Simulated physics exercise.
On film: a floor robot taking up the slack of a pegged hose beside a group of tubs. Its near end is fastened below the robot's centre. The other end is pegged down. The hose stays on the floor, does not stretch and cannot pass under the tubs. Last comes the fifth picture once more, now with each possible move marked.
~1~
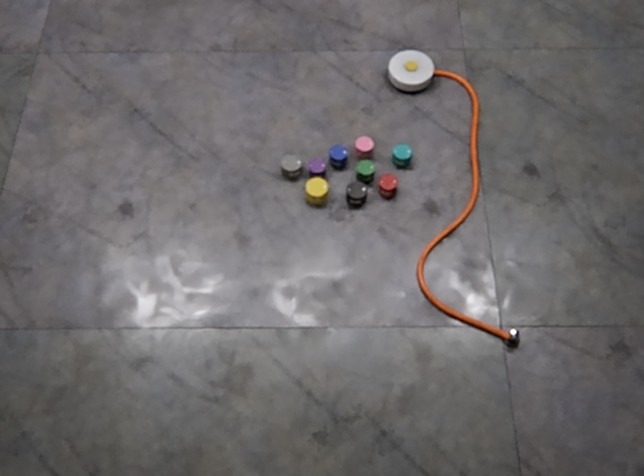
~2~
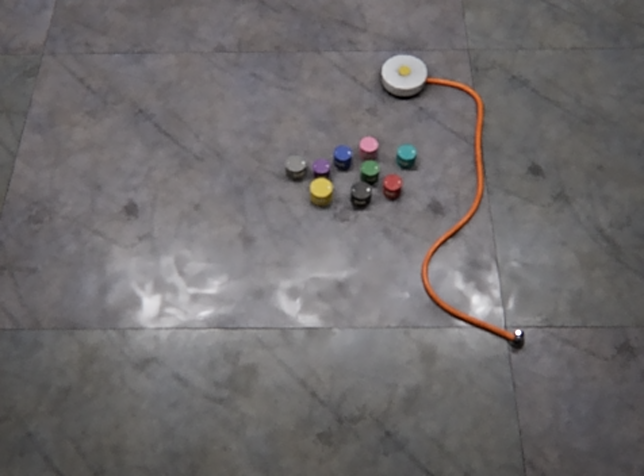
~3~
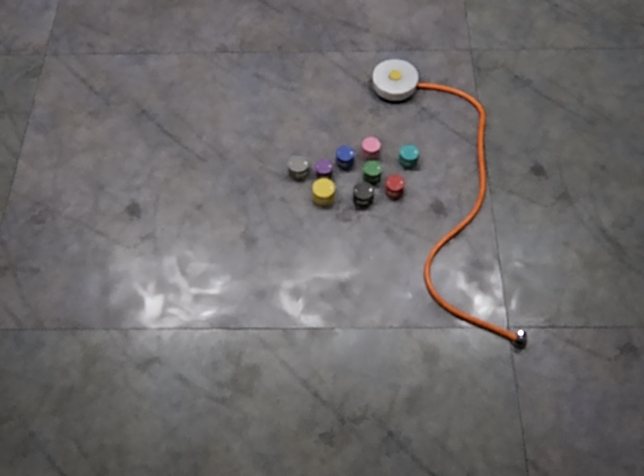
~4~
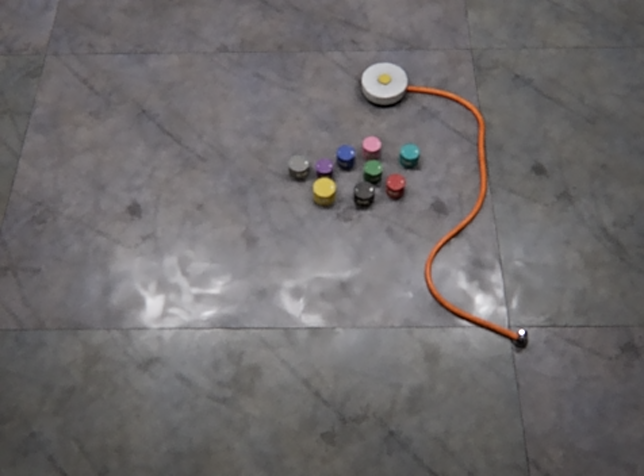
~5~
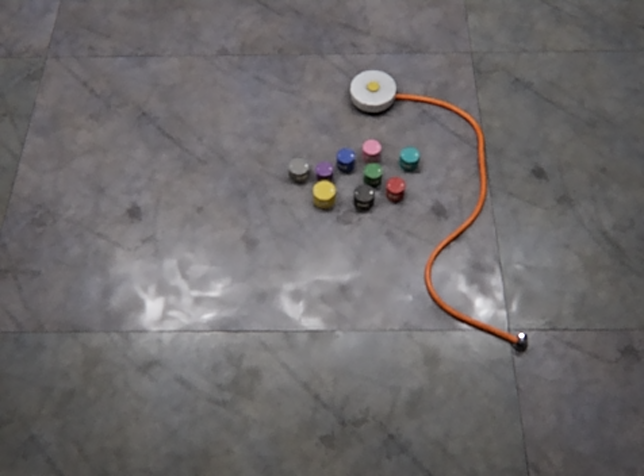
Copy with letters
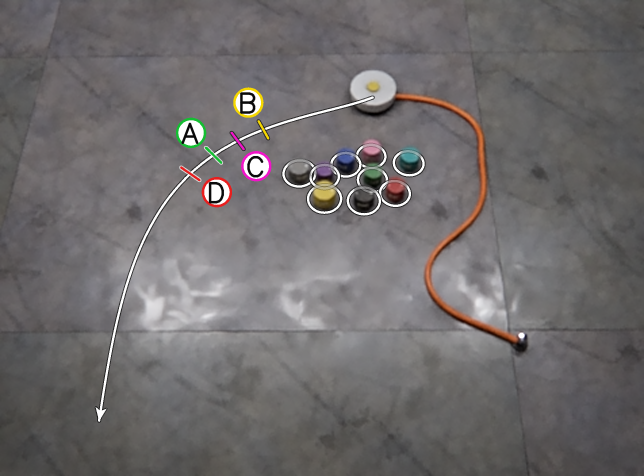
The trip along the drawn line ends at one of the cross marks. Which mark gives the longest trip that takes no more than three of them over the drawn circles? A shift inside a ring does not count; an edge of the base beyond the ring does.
D is the last stop within the limit.
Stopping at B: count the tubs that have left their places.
By then, none.
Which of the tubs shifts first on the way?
The turquoise tub.
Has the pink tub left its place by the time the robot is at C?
No.
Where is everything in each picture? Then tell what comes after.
In the first frame, green tub (365, 172); grey tub (292, 166); yellow tub (317, 191).
In the second frame, robot (404, 76); purple tub (322, 170).
In the third frame, robot (395, 81); black tub (363, 194).
In the fourth frame, robot (384, 85); peg (522, 337).
In the fifth frame, robot (373, 92); blue tub (346, 160); green tub (373, 176); grey tub (299, 170).
On the marked copy, A at (214, 155); B at (263, 130); C at (238, 141); D at (190, 174); the route from (373, 98) via (175, 190) to (99, 421).
With D. Early on, robot (306, 111).
Further on, robot (238, 135).
At the end, robot (189, 169); pink tub (365, 164); turquoise tub (390, 175); two over the rings.
As for the rest, A is within the limit but short; B is within the limit but short; C is within the limit but short.
